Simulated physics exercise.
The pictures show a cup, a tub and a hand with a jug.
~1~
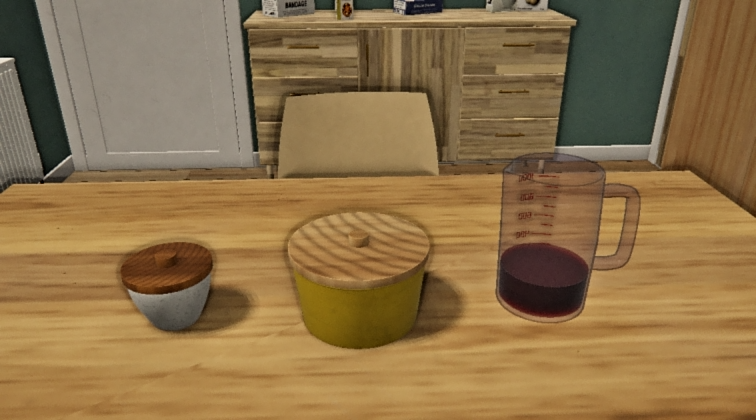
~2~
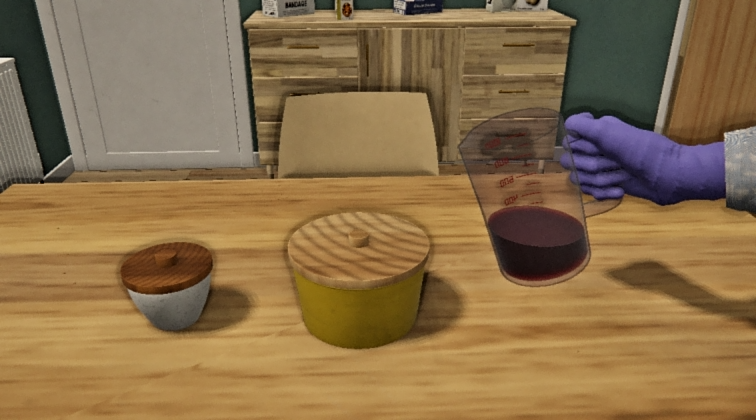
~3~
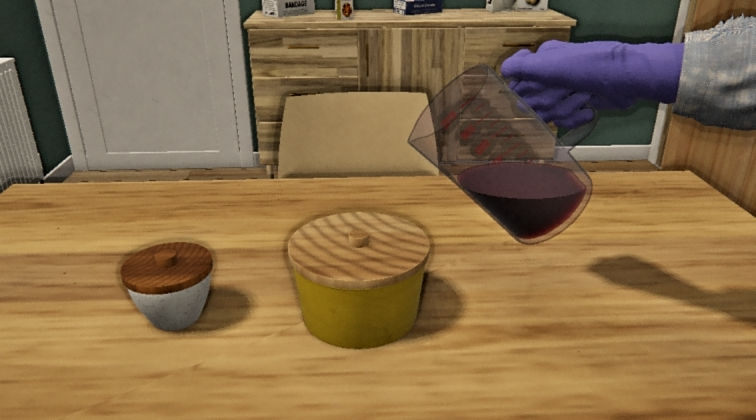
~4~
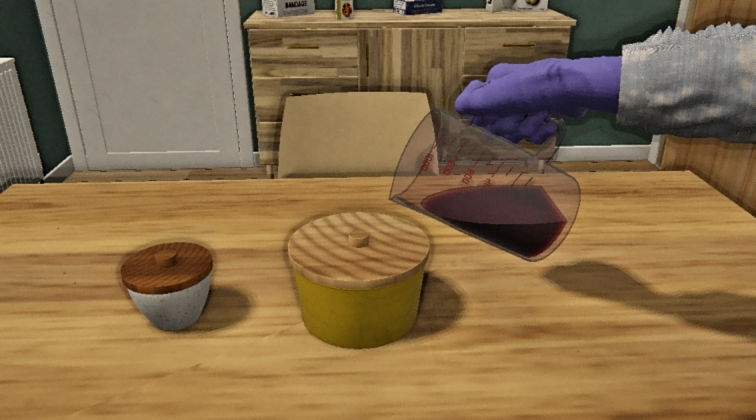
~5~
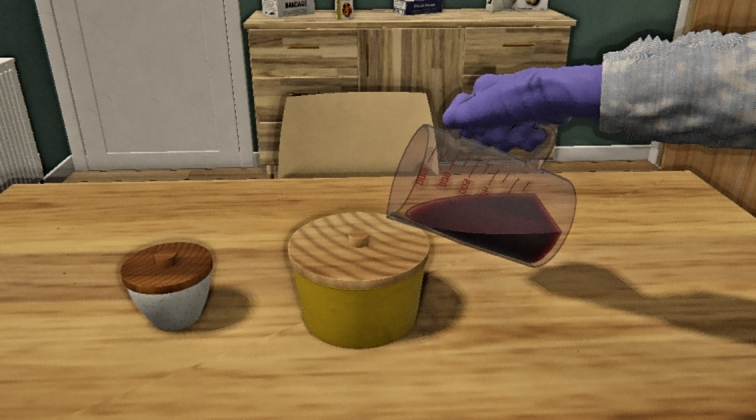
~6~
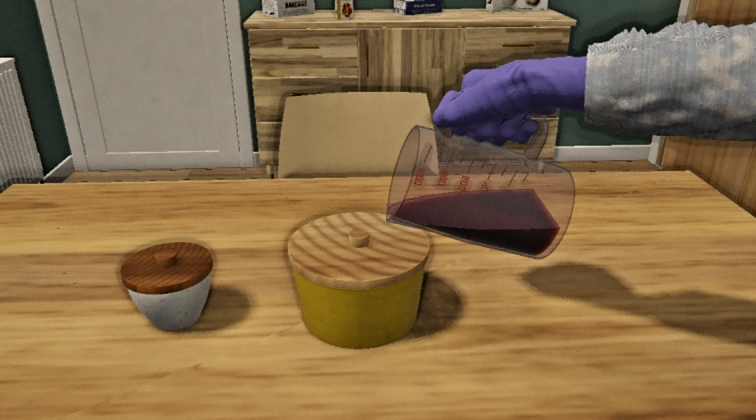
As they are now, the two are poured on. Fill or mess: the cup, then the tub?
The cup gets none inside and the tub gets none inside.
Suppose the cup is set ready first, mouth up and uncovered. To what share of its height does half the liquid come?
Close to 75 %.
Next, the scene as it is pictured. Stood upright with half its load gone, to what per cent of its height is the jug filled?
Near 15 in a hundred.
Next, it hits the lid of the tub and runs off.
After that, it hits the lid of the cup and runs off.
Finally, the tub is empty, in a puddle; the cup is empty, in a puddle.
